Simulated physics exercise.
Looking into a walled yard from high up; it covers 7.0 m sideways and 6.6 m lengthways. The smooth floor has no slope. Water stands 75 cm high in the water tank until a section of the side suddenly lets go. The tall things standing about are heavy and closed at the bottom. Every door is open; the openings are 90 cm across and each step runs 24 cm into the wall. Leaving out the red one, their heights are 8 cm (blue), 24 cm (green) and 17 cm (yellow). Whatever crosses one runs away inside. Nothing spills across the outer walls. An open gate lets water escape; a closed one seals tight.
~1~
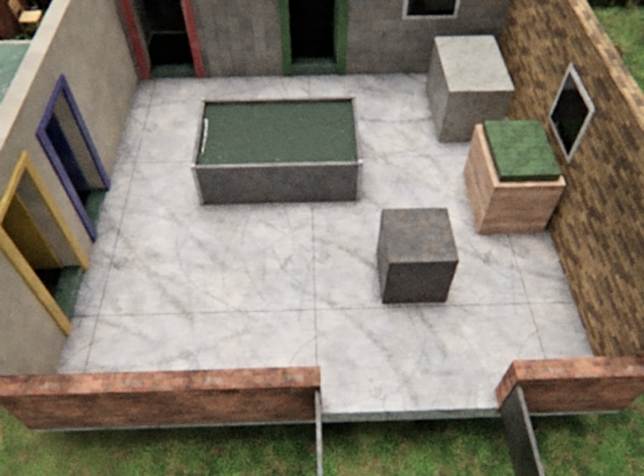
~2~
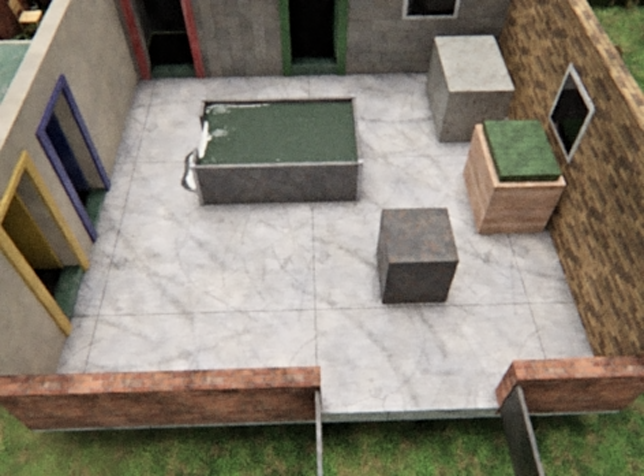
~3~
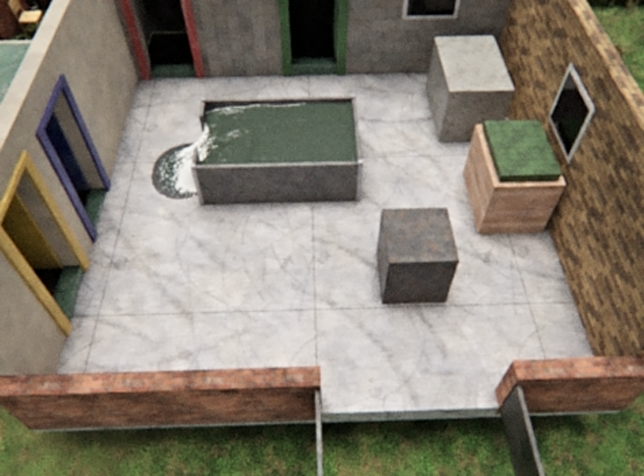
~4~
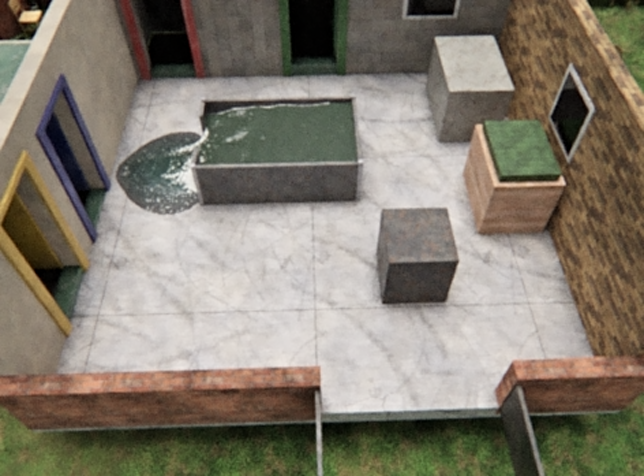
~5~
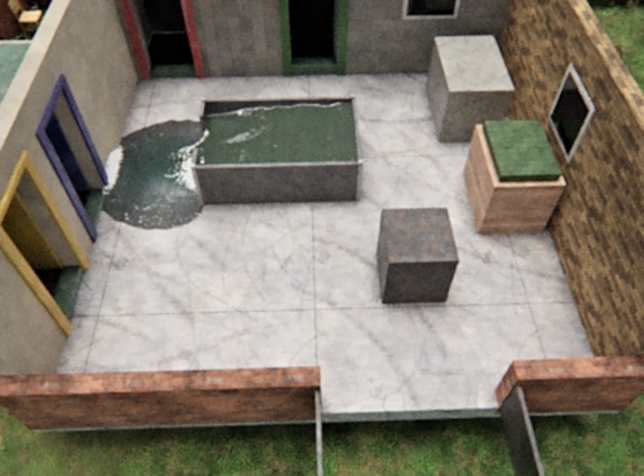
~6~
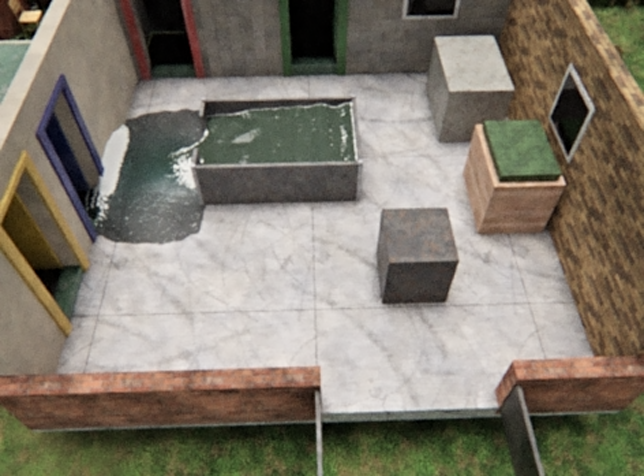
Water lies still in a raised rectangular tank in a walled yard with coloured doorways and three blocks, then pours out over the tank's left end. It spreads across the pale marble floor in a widening, foam-flecked dark pool, reaching the left wall beside the blue doorway.
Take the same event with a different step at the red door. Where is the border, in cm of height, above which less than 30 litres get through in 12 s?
Close to 23 cm is just enough.
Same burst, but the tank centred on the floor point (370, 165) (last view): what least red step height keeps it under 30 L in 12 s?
Then roughly 16 cm.
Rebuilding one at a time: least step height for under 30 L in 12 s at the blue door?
About 25 cm at blue.
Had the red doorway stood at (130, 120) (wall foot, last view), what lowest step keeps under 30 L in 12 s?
Roughly 16 cm.
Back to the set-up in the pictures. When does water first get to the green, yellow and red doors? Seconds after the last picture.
Green 2.0 s, yellow 0.5 s, red 0.8 s.
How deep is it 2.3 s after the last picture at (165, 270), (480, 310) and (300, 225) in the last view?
In that order: 2, 0 and 0 cm.
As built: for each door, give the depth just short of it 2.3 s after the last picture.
Depths in cm: Blue 20, green 3, yellow 8, red 26.
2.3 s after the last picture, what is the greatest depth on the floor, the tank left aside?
Up to some 31 cm.
Then, 0.7 s after the last picture water covers 15 % of the floor, deepest (42 cm) near (123, 174); it has not reached the red door.
Then, 2.3 s after the last picture water covers 35 % of the floor, deepest (31 cm) near (138, 82); 26 cm at the red door, 65 litres in over its 15 cm step.
Then, 11.3 s after the last picture water covers 95 % of the floor, deepest (8 cm) near (425, 243); 7 cm at the red door, 118 litres in over its 15 cm step.
At the red door as built, the water peaked near 28 cm, 1.5 s after the last picture.
With a step of 20 cm, 49 litres would have come in within the 12 s; with 27.5 cm, 9 litres. So under 30 litres takes about 23 cm.
